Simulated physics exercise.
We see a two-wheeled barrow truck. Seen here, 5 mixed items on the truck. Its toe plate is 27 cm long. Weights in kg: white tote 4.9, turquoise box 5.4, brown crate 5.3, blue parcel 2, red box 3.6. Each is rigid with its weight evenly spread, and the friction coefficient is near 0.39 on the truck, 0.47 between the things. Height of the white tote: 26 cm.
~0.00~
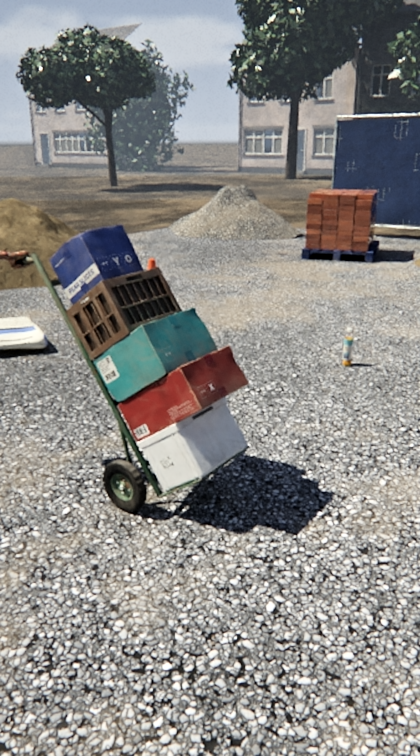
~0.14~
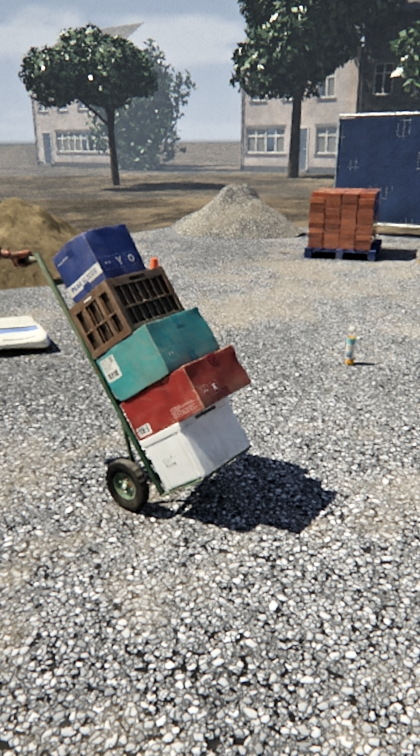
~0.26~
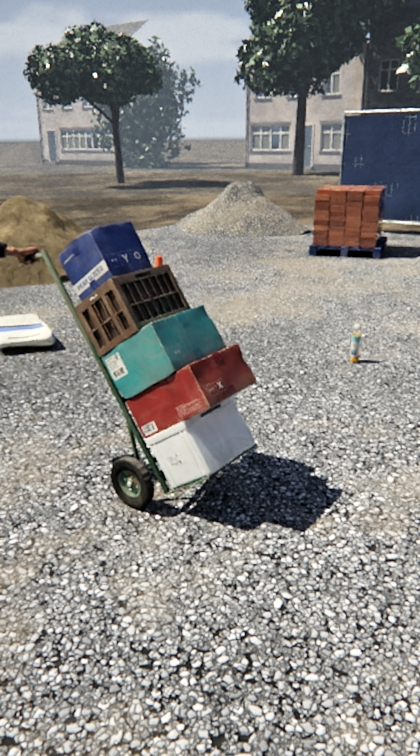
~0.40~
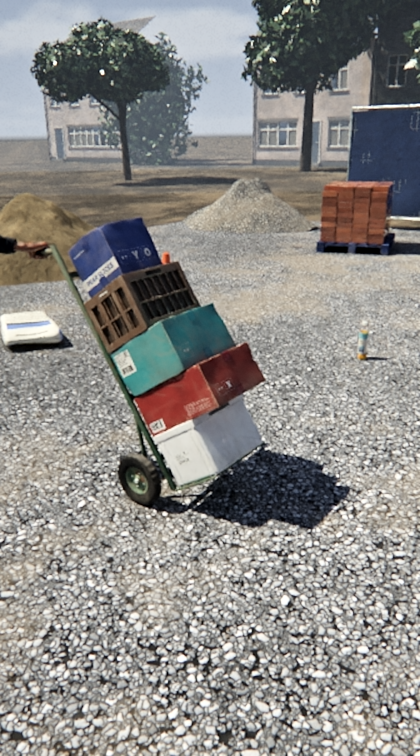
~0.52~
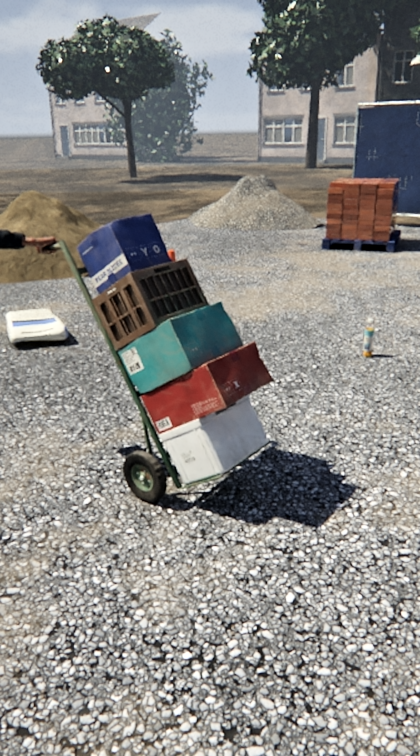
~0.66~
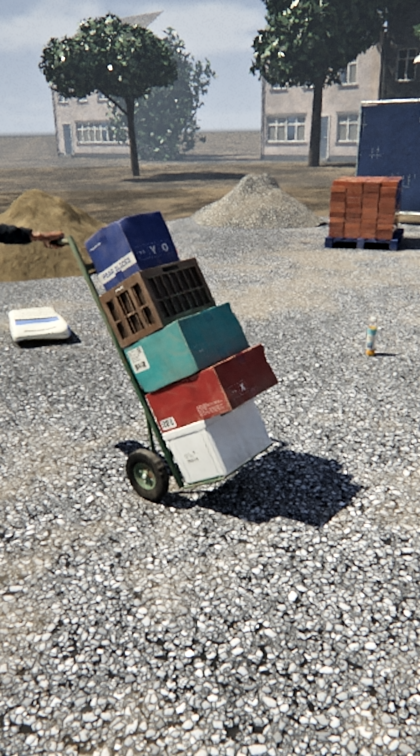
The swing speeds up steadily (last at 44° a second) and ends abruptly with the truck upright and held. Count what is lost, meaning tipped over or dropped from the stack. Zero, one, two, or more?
Lost: Not one.
By 1.66 s, truck upright.
By 2.16 s, truck upright; turquoise box rocked 4° off its seat near (242, 383); white tote rocked 4° off its seat near (229, 467); blue parcel rocked 4° off its seat.
When it is over (2.7 s), all 5 within 10 cm of the start. In the last view, white tote near (228, 468), turquoise box near (235, 381).
